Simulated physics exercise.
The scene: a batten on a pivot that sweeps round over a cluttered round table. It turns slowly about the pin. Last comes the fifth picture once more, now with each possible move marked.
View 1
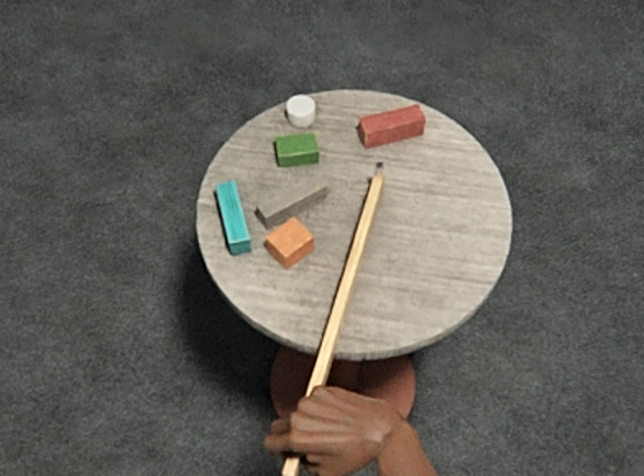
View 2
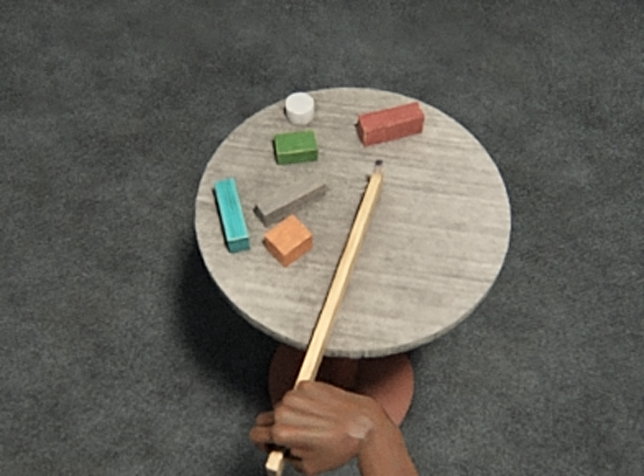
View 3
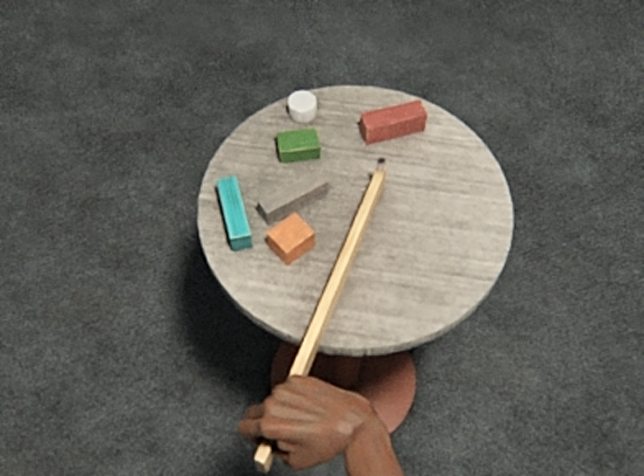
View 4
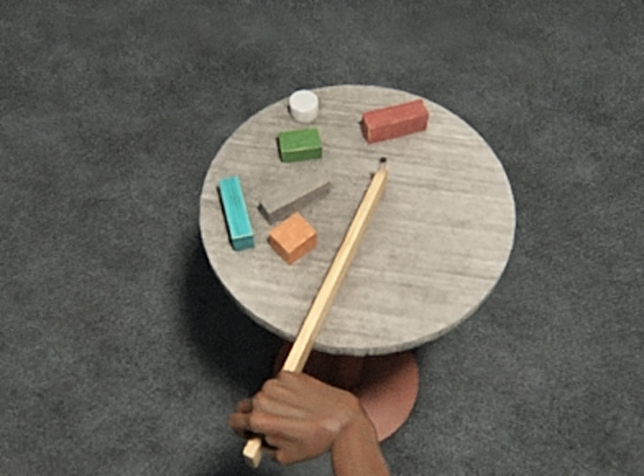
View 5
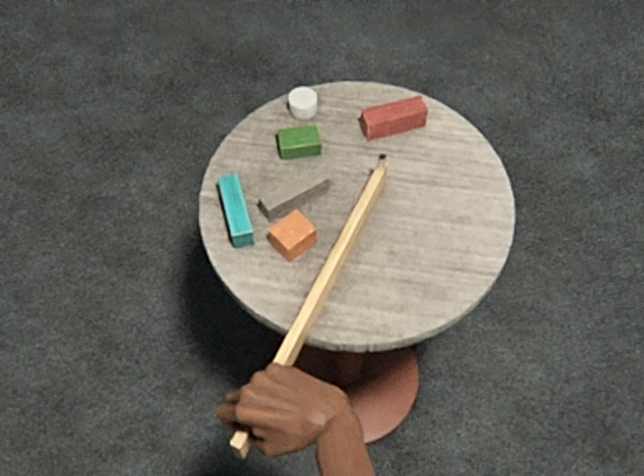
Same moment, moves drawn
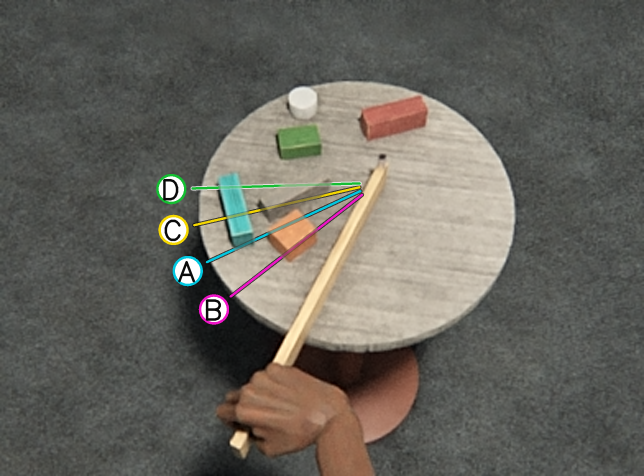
A hand slowly swings a long wooden stick slightly leftward over a cluttered round table.
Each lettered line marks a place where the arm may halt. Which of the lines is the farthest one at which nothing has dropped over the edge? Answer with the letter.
As far as mark D.
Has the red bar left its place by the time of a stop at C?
No.
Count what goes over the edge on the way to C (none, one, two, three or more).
In all, none.
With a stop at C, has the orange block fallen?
No.
On the copy, A at (285, 225); B at (299, 244); C at (278, 206); D at (276, 186).
On D. First, arm (300, 228); orange block (286, 228); white tin (303, 103).
Then, arm (278, 195); turquoise stick (223, 188); orange block (270, 193).
Finally, arm (274, 170); turquoise stick (220, 151); orange block (269, 167); nothing has fallen.
By contrast, A is safe but short; B is safe but short; C is safe but short.
